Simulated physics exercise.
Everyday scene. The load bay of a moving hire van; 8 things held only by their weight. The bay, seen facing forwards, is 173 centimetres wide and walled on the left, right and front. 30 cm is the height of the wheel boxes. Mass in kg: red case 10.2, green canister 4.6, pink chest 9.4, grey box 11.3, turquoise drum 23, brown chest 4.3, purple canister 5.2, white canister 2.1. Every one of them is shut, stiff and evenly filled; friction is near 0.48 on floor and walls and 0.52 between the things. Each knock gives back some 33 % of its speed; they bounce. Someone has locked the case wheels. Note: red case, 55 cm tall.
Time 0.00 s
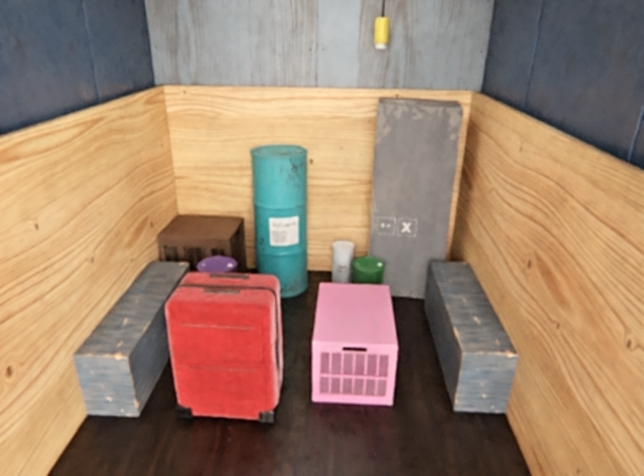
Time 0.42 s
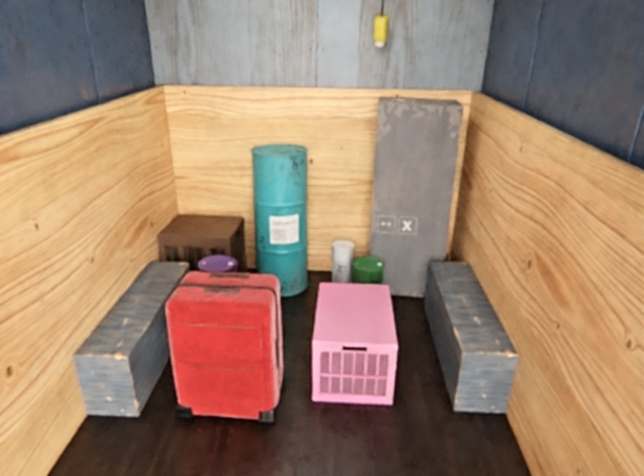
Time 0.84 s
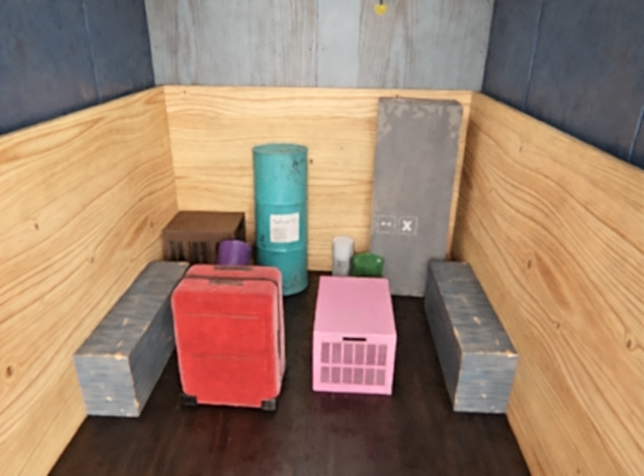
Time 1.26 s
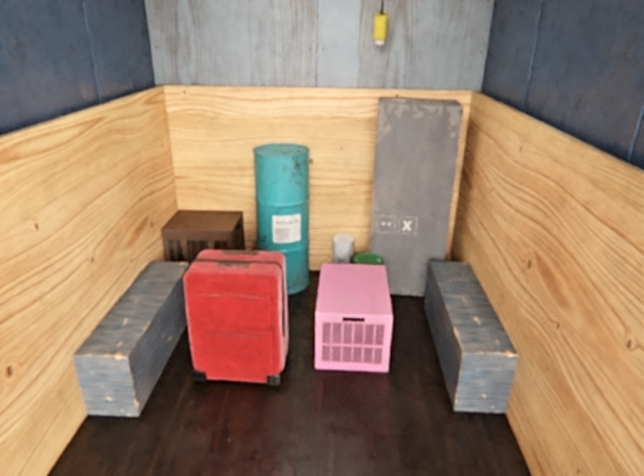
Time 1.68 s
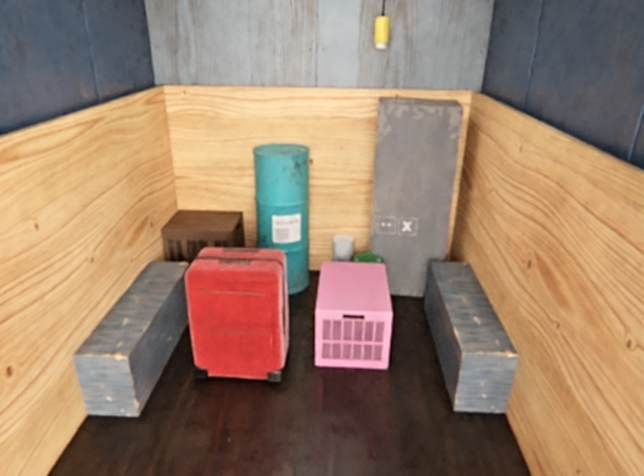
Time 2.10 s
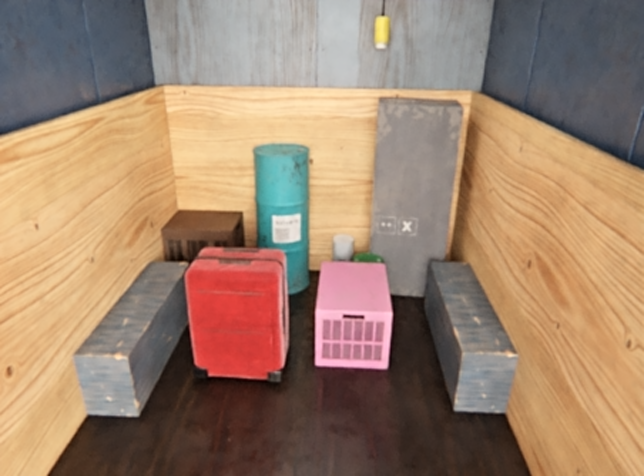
A tall grey box stood still at the back of a wood-walled van bay while the red case and pink chest slid away from the viewer towards the canisters, then everything stayed put.
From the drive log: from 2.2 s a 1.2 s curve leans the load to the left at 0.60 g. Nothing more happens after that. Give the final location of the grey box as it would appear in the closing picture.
Final location: (339, 193).
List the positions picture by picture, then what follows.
In the first frame, no push; grey box (410, 202); red case (229, 345).
In the second frame, push 0.53 g forwards; pink chest (353, 339); turquoise drum (281, 220).
In the third frame, push 0.53 g forwards; brown chest (208, 252) slid 8 cm.
In the fourth frame, push 0.30 g forwards; white canister (343, 258) slid 10 cm.
In the fifth frame, no push.
In the sixth frame, no push; grey box (410, 201); turquoise drum (283, 219) slid 4 cm.
After 2.70 s, push 0.60 g left; grey box leaning 7° near (399, 197); purple canister on its side; turquoise drum leaning 11°.
After 2.90 s, push 0.60 g left; grey box leaning 21° near (371, 192); purple canister on its side; turquoise drum leaning 21°.
After 3.00 s, push 0.60 g left; grey box leaning 33° near (348, 193); purple canister on its side; turquoise drum leaning 21°.
After 3.20 s, push 0.48 g left; grey box leaning 33° near (338, 194); purple canister on its side; turquoise drum leaning 24°.
At rest (4.2 s), tipped over in the van, purple canister; not toppled but over 15 cm from the start, red case, green canister, pink chest, grey box and white canister; the other 2 in place, give or take 15 cm. Seen from the same camera at the end, grey box near (339, 193).
